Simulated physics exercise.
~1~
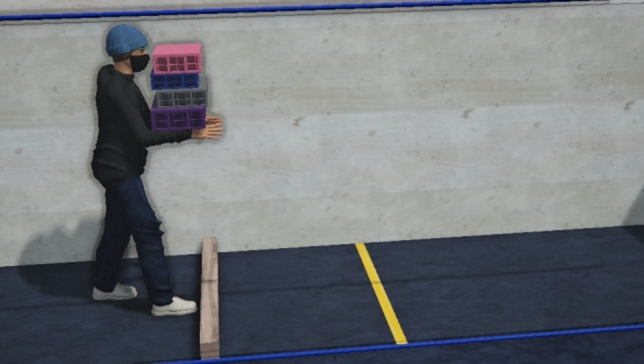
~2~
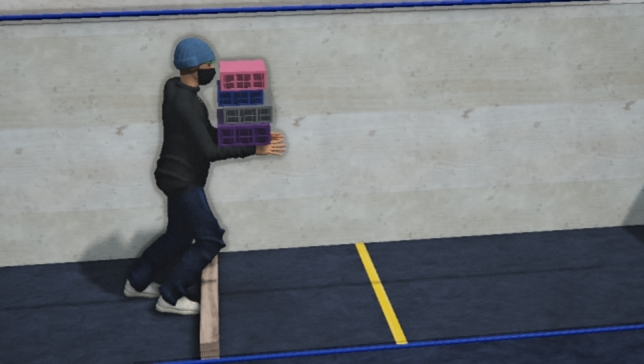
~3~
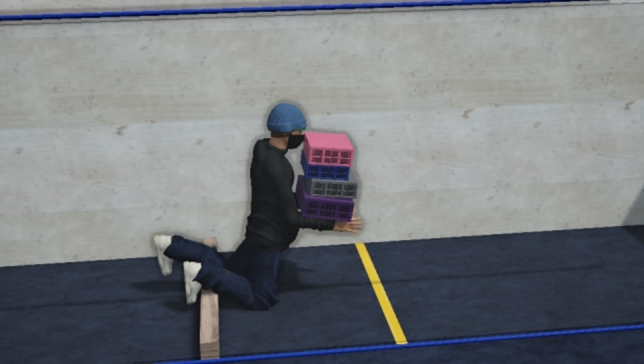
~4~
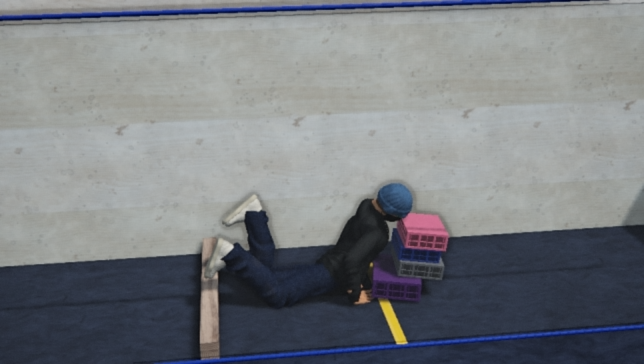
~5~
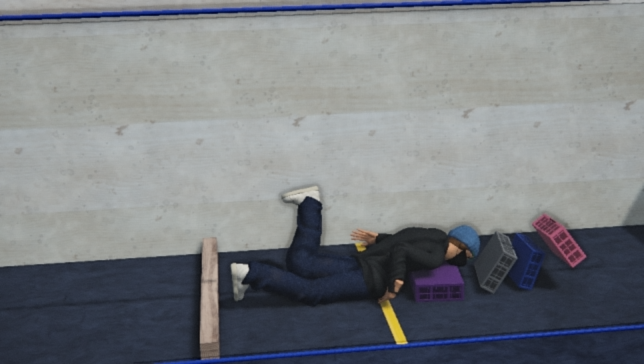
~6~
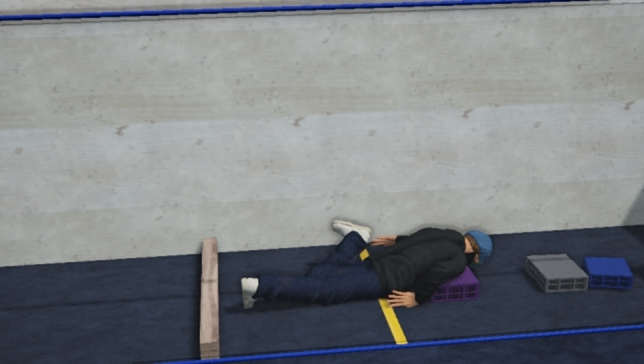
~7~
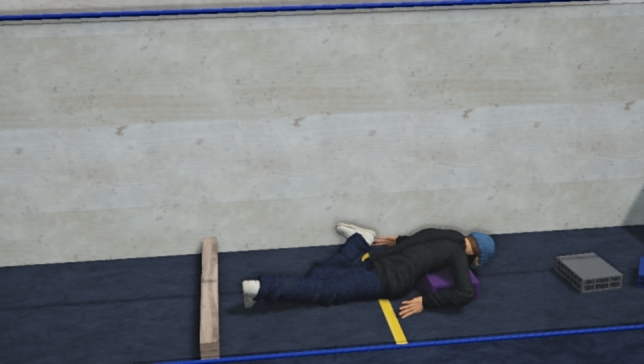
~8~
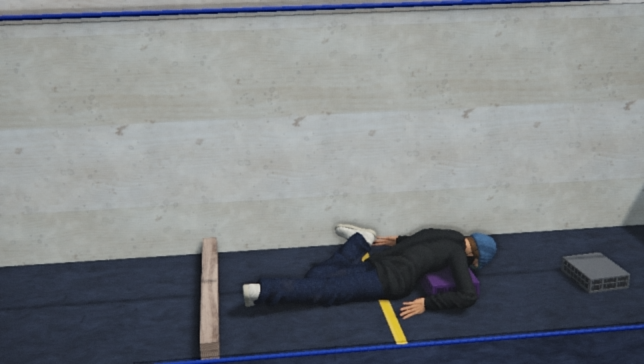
A person carrying stacked crates trips over a low rail, falling face down across a yellow line as the crates scatter right.
